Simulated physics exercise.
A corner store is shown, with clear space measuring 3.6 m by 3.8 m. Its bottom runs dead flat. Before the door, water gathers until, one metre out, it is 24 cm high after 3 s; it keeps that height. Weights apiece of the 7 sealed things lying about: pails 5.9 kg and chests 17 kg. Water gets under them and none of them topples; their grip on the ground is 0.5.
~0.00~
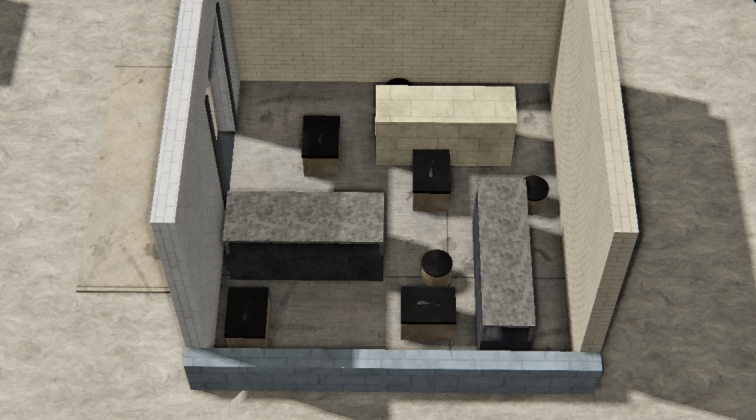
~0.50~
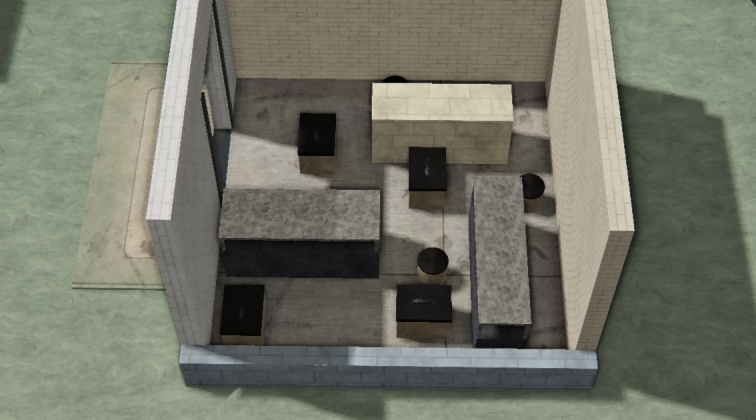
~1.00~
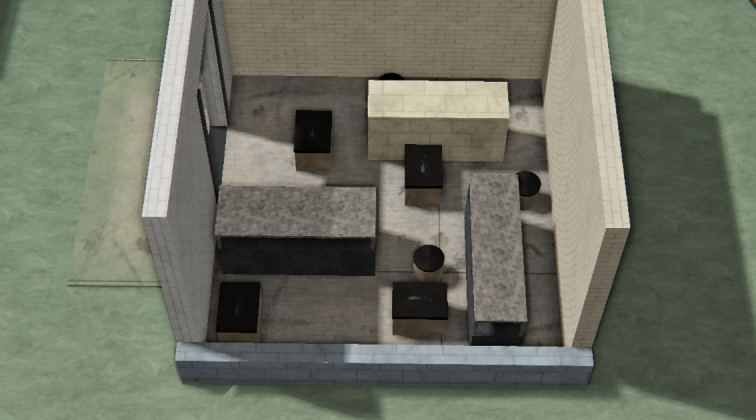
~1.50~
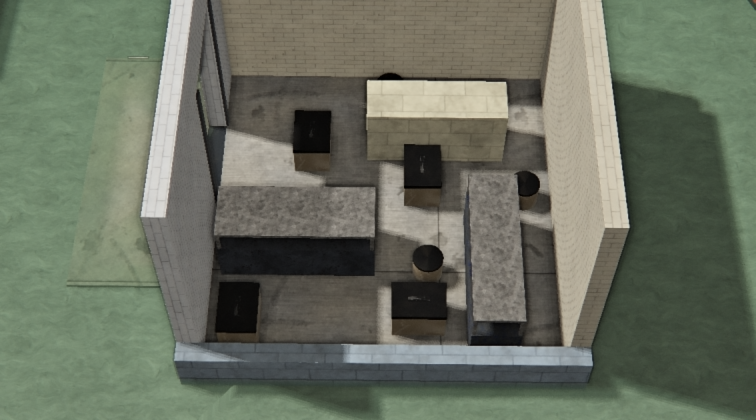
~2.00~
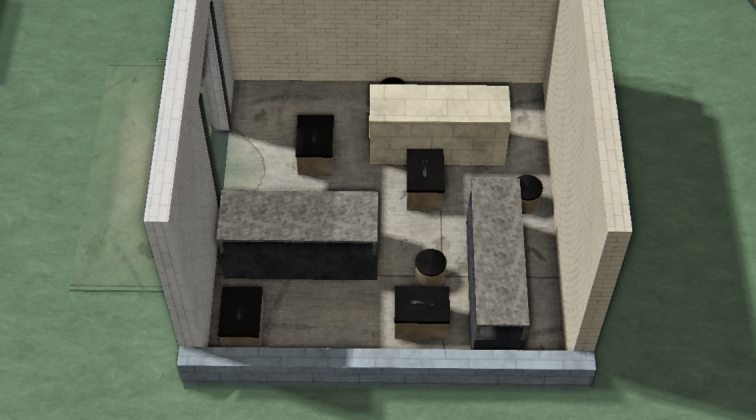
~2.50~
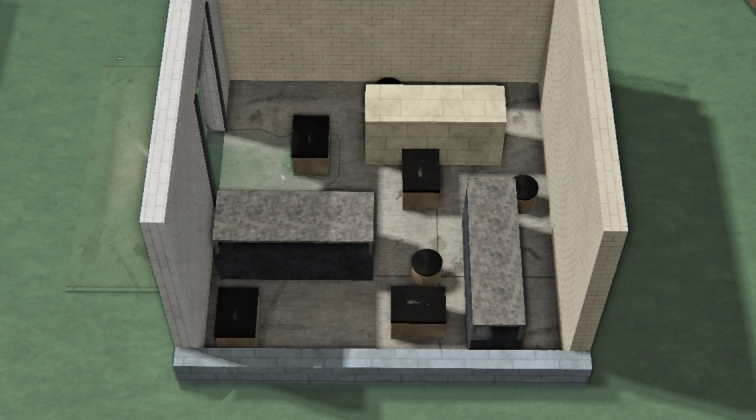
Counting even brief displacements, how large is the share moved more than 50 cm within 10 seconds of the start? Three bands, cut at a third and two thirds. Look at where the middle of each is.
Going by this, the fraction will be in the top third.
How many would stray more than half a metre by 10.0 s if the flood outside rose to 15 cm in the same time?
2.
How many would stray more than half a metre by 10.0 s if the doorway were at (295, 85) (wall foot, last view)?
So the tally would be 4.
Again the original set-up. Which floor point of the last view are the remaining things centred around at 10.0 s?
(395, 248).
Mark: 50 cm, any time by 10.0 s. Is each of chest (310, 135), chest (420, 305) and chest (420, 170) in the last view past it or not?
Taking them in that order, the first is beyond the limit, the second beyond the limit and the third beyond the limit.
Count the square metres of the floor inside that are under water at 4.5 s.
6.0 m2.
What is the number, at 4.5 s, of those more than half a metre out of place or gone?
Answer: 0.
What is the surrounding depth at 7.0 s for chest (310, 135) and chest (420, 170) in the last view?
About 10 and 15 cm.
After 3.5 s 0 of 7 are over 50 cm from their spots; 0 afloat.
After 4.5 s 0 of 7 are over 50 cm from their spots; 0 afloat.
After 7.0 s 2 of 7 are over 50 cm from their spots; 4 afloat.
After 10.0 s 4 of 7 are over 50 cm from their spots, and 5 have been at some point; 6 afloat.
